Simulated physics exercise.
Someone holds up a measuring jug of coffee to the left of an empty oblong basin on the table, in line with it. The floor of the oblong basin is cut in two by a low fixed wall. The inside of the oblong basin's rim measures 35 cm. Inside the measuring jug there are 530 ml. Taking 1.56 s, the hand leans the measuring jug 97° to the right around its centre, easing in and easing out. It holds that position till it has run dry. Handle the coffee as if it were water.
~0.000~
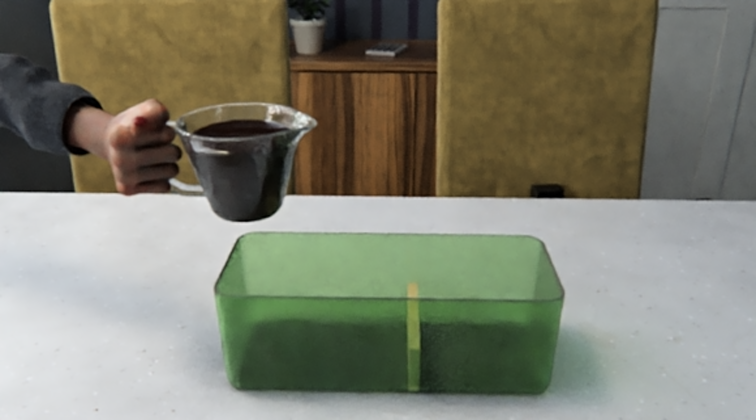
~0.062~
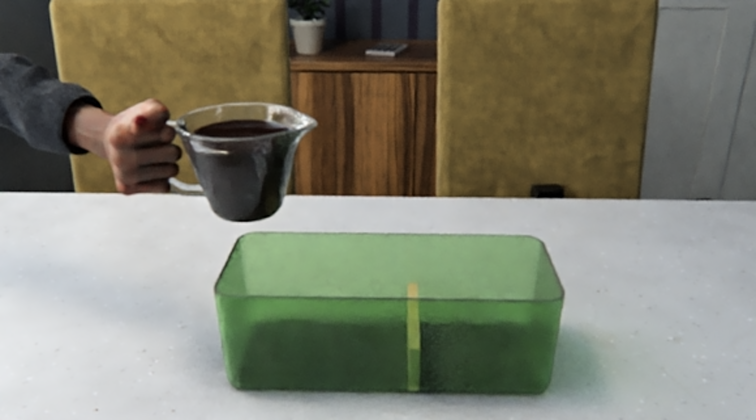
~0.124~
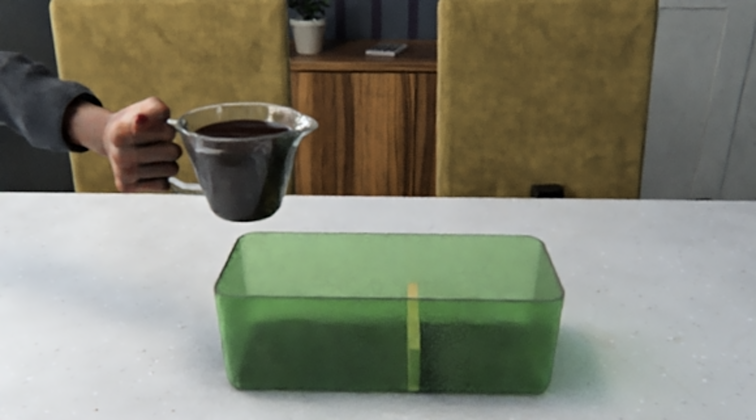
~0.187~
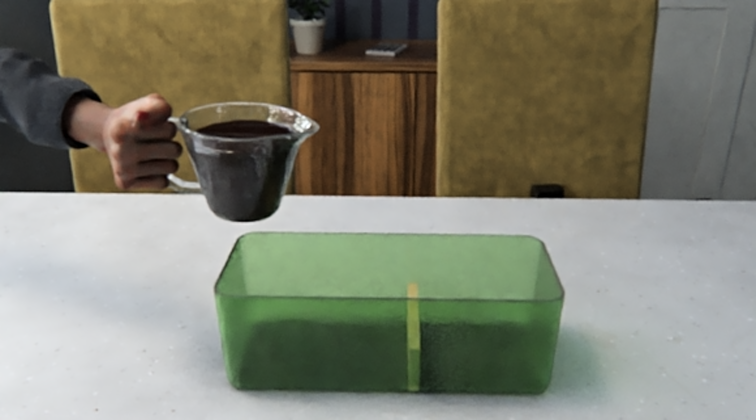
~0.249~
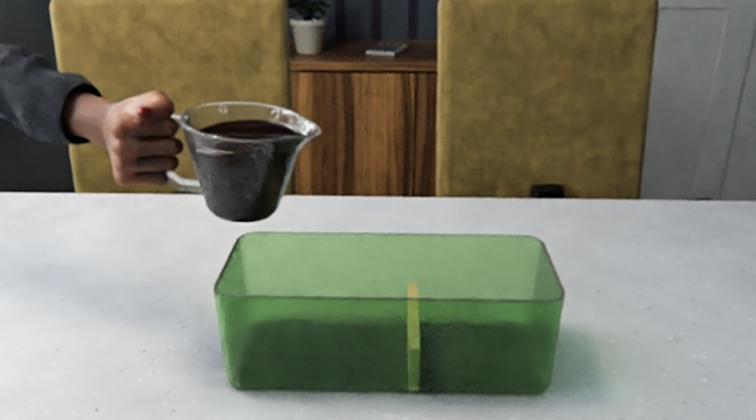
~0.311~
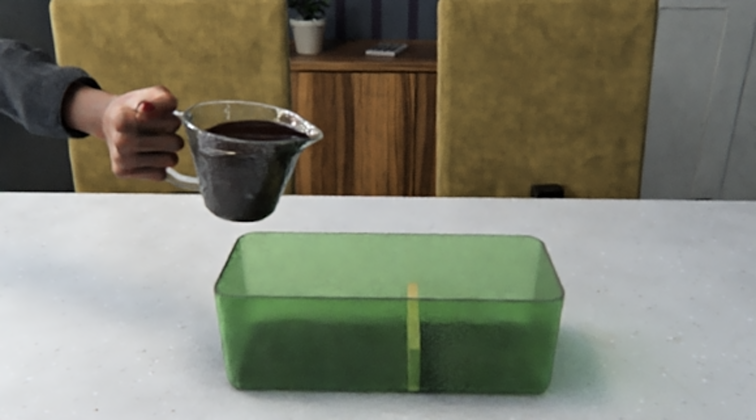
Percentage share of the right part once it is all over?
2 per cent.
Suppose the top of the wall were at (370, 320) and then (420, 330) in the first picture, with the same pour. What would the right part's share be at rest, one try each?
55 in a hundred, followed by 10 in a hundred.
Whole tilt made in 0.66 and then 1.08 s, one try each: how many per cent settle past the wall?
I'd say 5 percent on the first go, 5 percent on the next.
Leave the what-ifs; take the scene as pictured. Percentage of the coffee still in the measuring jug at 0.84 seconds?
Roughly 68 percent.
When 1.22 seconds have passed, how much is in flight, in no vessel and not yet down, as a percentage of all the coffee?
Roughly 10 %.
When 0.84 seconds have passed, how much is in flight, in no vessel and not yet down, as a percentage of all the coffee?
Roughly 18 percent.
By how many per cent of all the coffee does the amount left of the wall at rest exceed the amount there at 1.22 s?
I'd put it near 22 percent.
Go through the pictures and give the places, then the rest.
In the first frame, it leans 0°; its right rim is at (317, 123); the coffee meets the walls at (189, 133) and (299, 134); the oblong basin's rim runs from (227, 263) to (552, 267); the wall's top is at (414, 314).
In the second frame, it leans 0°; its right rim is at (317, 123); the coffee meets the walls at (189, 132) and (299, 134).
In the third frame, it leans 2°; its right rim is at (318, 125); the coffee meets the walls at (190, 132) and (299, 134).
In the fourth frame, it leans 3°; its right rim is at (320, 127); the coffee meets the walls at (192, 132) and (301, 135).
In the fifth frame, it leans 6°; its right rim is at (321, 131); the coffee meets the walls at (194, 133) and (304, 135).
In the sixth frame, it leans 9°; its right rim is at (324, 135); the coffee meets the walls at (196, 134) and (309, 135).
Then, 0.84 s in, the tilt is 54° and 68 per cent is still to pour, 14 is left of the wall and 0 right of it.
Then, 1.22 s in, the tilt is 86° and 14 per cent is still to pour, 75 is left of the wall and 1 right of it.
Then, 1.62 s in, the tilt is 97° and 0 per cent is still to pour, 97 is left of the wall and 2 right of it.
Then, 2.06 s in, the tilt is 97° and 0 per cent is still to pour, 97 is left of the wall and 2 right of it.
Finally, 97 per cent lies left of the wall, 2 right of it and 1 outside.
